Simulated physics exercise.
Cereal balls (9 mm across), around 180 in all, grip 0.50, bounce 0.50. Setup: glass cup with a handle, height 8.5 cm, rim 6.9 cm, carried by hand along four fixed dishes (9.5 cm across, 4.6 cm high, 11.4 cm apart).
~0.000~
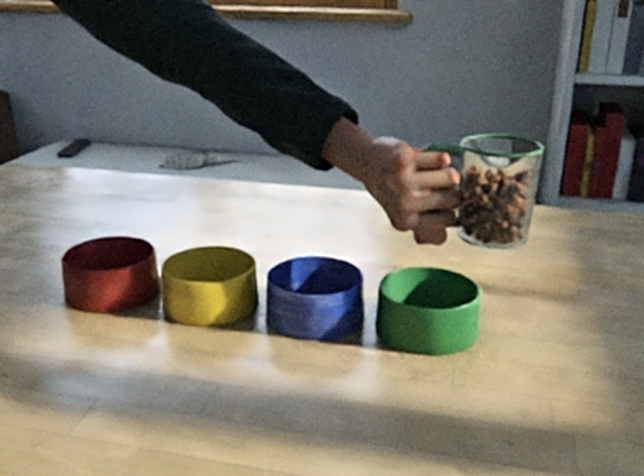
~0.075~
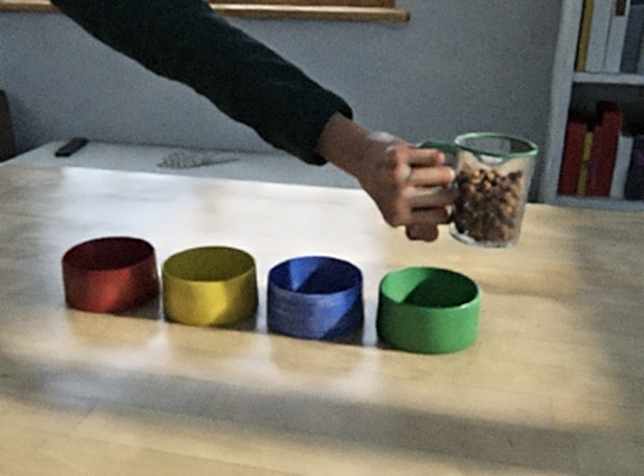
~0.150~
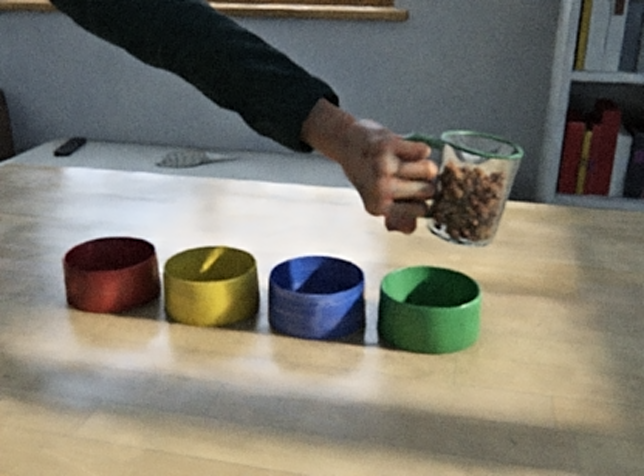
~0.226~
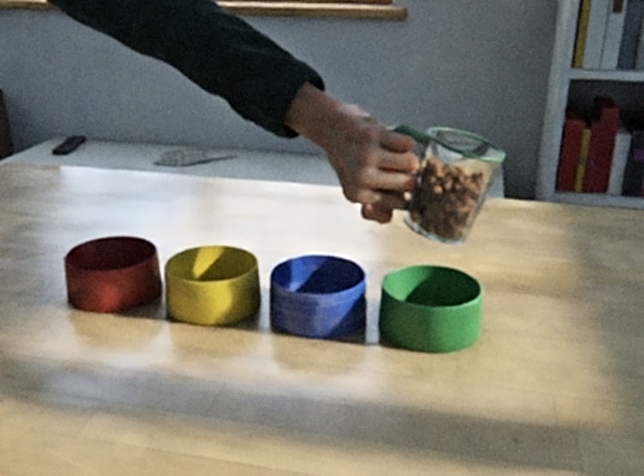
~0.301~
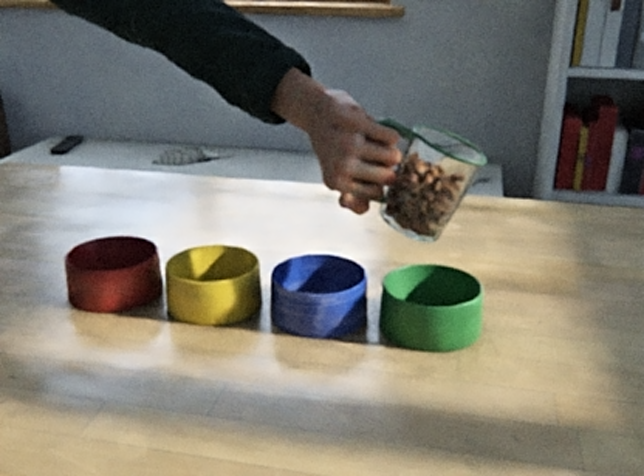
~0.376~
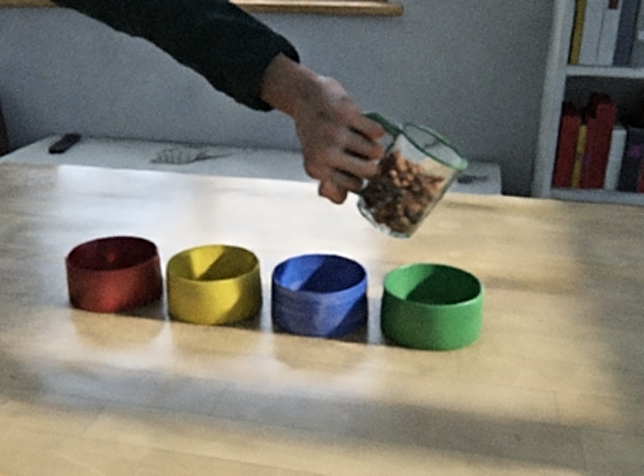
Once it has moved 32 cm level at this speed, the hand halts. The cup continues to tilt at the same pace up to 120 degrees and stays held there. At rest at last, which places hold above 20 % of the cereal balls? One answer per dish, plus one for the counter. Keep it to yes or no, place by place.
Place by place: Red no, blue no, green no, yellow yes, counter no.
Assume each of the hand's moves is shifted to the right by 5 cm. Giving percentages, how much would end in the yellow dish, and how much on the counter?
Shares in that case - yellow 0 / counter 40.
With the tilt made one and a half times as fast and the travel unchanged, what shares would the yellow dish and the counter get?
In that case I'd put yellow at 30 and the counter at 20.
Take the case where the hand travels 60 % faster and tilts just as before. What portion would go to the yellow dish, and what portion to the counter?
Yellow: 100; counter: 0.
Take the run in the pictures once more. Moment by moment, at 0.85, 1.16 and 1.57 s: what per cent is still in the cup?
In turn: 100, 100, 30.
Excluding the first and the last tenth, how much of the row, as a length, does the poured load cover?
About 5 cm.
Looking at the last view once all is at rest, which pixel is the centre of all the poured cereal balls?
About (225, 287).
After 0.85 s, tilt 73 degrees; cup holds 100 %.
Then, at 1.16 s, tilt 102 degrees; cup holds 100 %.
After 1.57 s, tilt 120 degrees; cup holds 30 %, yellow 60 %.
At rest (2.4 s), red 0 %, blue 0 %, green 0 %, yellow 95 %, counter 5 %.
